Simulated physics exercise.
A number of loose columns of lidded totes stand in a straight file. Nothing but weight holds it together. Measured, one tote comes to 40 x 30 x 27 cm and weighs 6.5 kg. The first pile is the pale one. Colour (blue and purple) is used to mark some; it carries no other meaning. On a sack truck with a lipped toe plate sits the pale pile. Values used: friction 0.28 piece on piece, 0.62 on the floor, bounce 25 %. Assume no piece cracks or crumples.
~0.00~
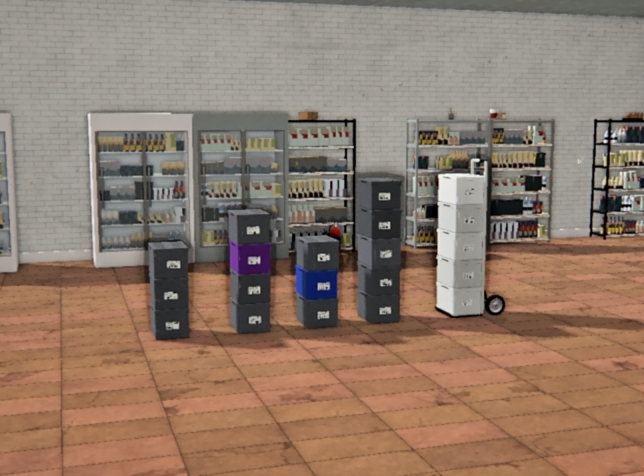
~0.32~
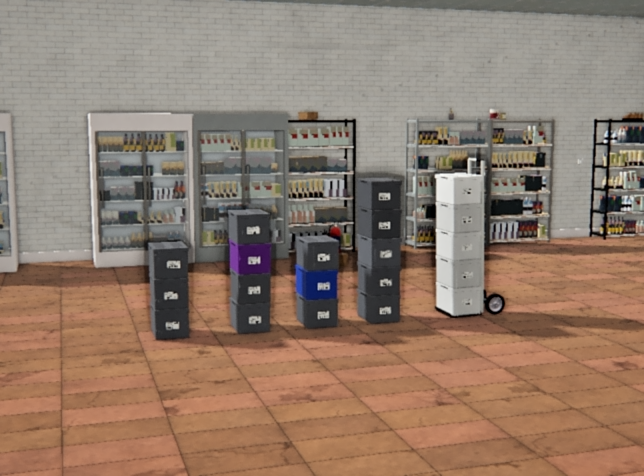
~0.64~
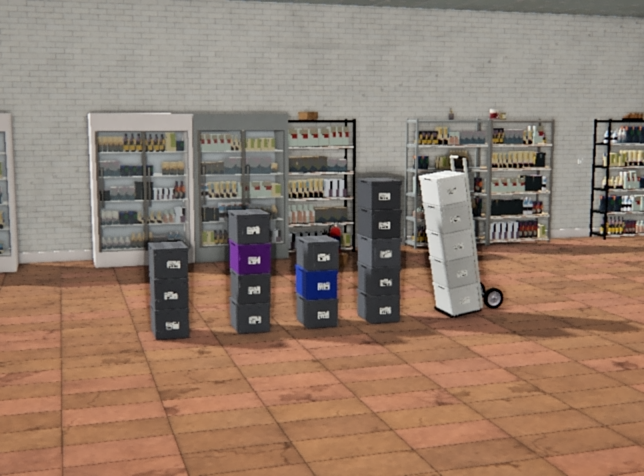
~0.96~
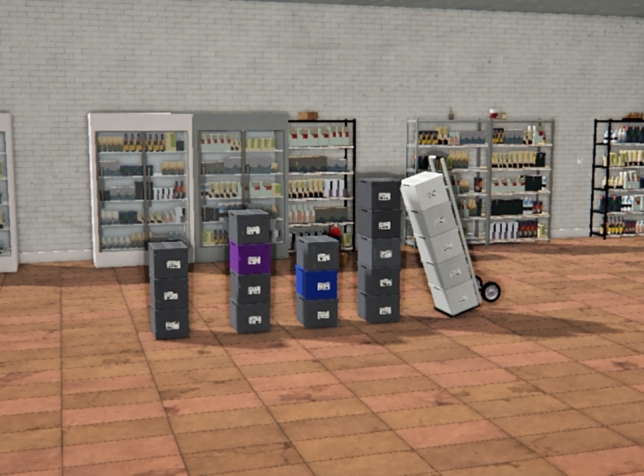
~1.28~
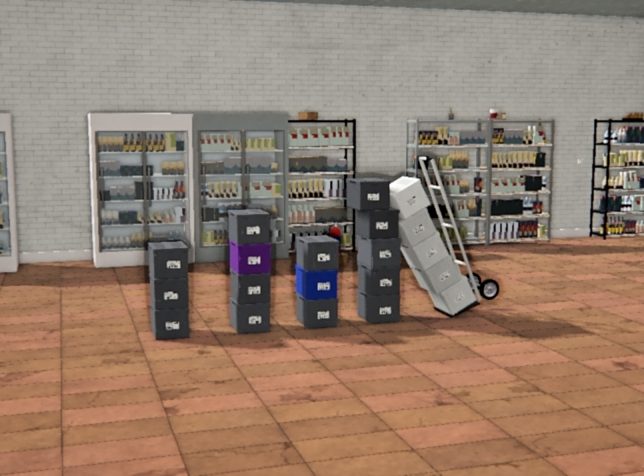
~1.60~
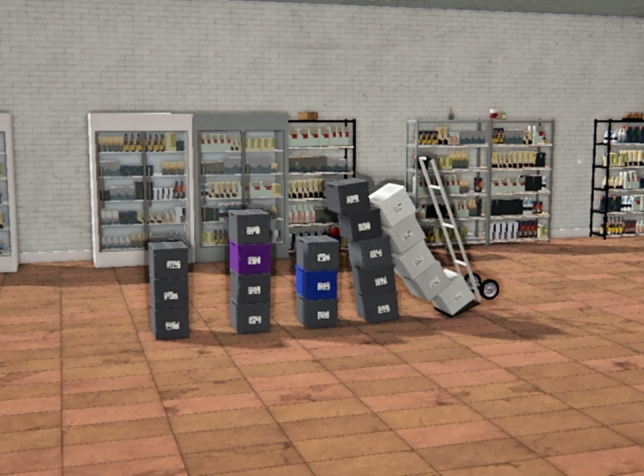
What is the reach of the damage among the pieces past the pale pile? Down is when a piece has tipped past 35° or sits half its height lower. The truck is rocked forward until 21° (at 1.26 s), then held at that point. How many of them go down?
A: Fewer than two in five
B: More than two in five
Option B: More than two in five.
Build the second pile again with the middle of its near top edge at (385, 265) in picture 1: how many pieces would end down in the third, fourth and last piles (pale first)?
Down by pile: Third 1, fourth 0, last 0.
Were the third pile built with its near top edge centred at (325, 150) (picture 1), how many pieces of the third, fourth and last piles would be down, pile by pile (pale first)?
Then third 6, fourth 4, last 2.
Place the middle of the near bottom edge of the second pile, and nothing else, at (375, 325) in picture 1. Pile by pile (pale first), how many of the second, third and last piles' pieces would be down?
Pile tally - second: 3, third: 1, last: 2.
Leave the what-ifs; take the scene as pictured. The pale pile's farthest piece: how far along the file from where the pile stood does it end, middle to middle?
Roughly 140 centimetres.
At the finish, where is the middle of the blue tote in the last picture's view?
In the final picture its centre lies roughly at (270, 296).
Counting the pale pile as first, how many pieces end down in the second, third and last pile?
As for pieces, it's second 5, third 1 and last 2.
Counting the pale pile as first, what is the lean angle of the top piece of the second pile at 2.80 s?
I'd put it close to 30° from upright.
After 2.08 s, 5 of the pale pile down; 1 of the 15 other totes down; blue tote leaning 7°.
After 2.80 s, 5 of the pale pile down; 8 of the 15 other totes down; purple tote leaning 30°, 15 cm lower; blue tote leaning 29°, 11 cm lower.
At rest (4.7 s), 5 of the pale pile down; 10 of the 15 other totes down; purple tote leaning 30°, 28 cm lower; blue tote leaning 30°, 11 cm lower. That is 67 per cent. As the last picture would show them, middles, purple tote near (141, 292), blue tote near (270, 296).
